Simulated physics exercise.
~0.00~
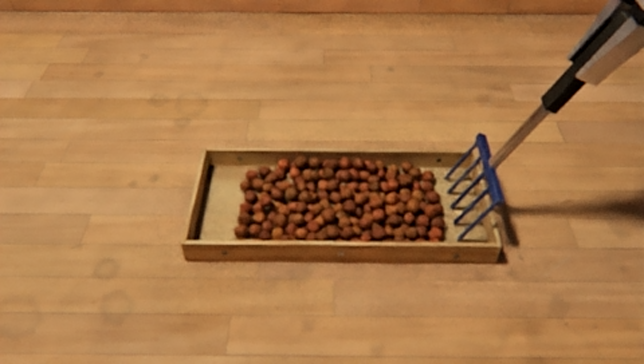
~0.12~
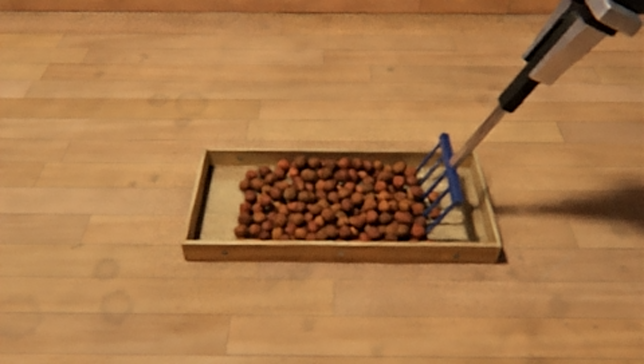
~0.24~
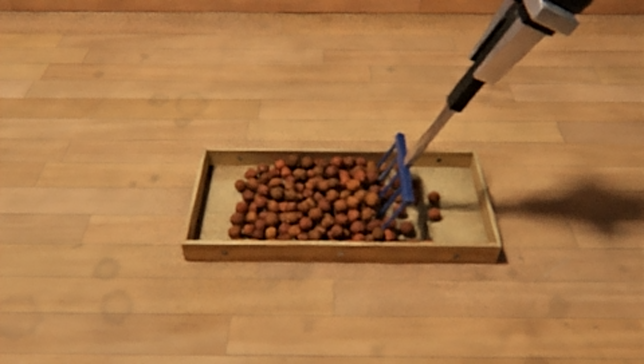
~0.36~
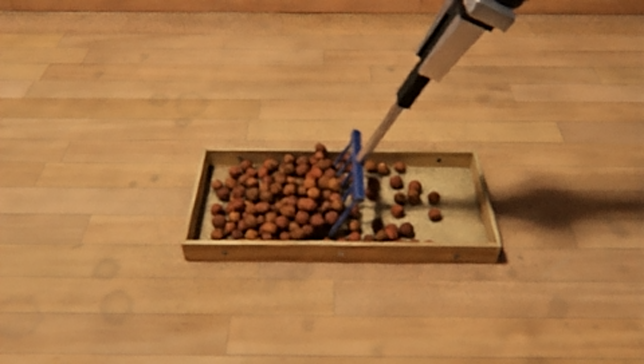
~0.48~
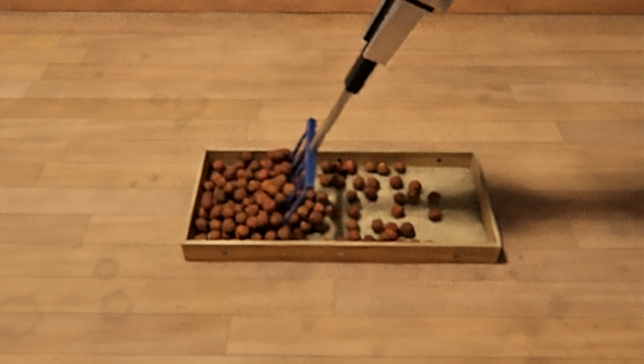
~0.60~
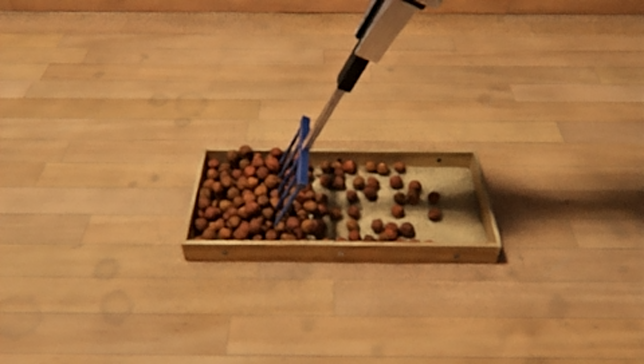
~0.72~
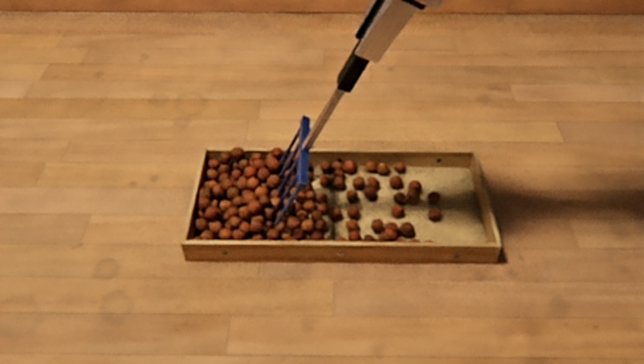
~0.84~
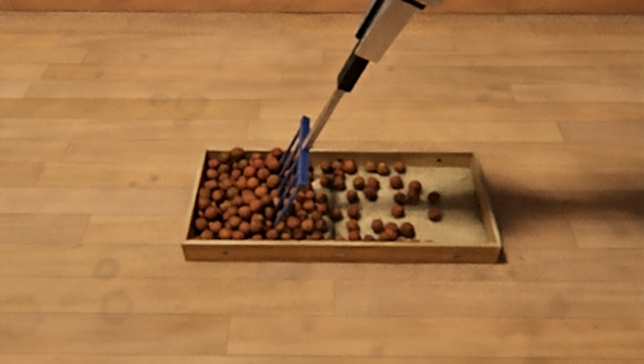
To begin with, a shallow rectangular tray full of round brown hazelnuts sits on a wooden surface, with a blue rake held by a mechanical arm at its right end. The rake moves left into the nuts and pushes them along the tray. As it passes the middle, the nuts bunch up ahead of it, while some slip behind and lie scattered on the right. The rake slows and stops left of the centre. At the end it rests against the nuts crowded into the left side, and the tray has not shifted.
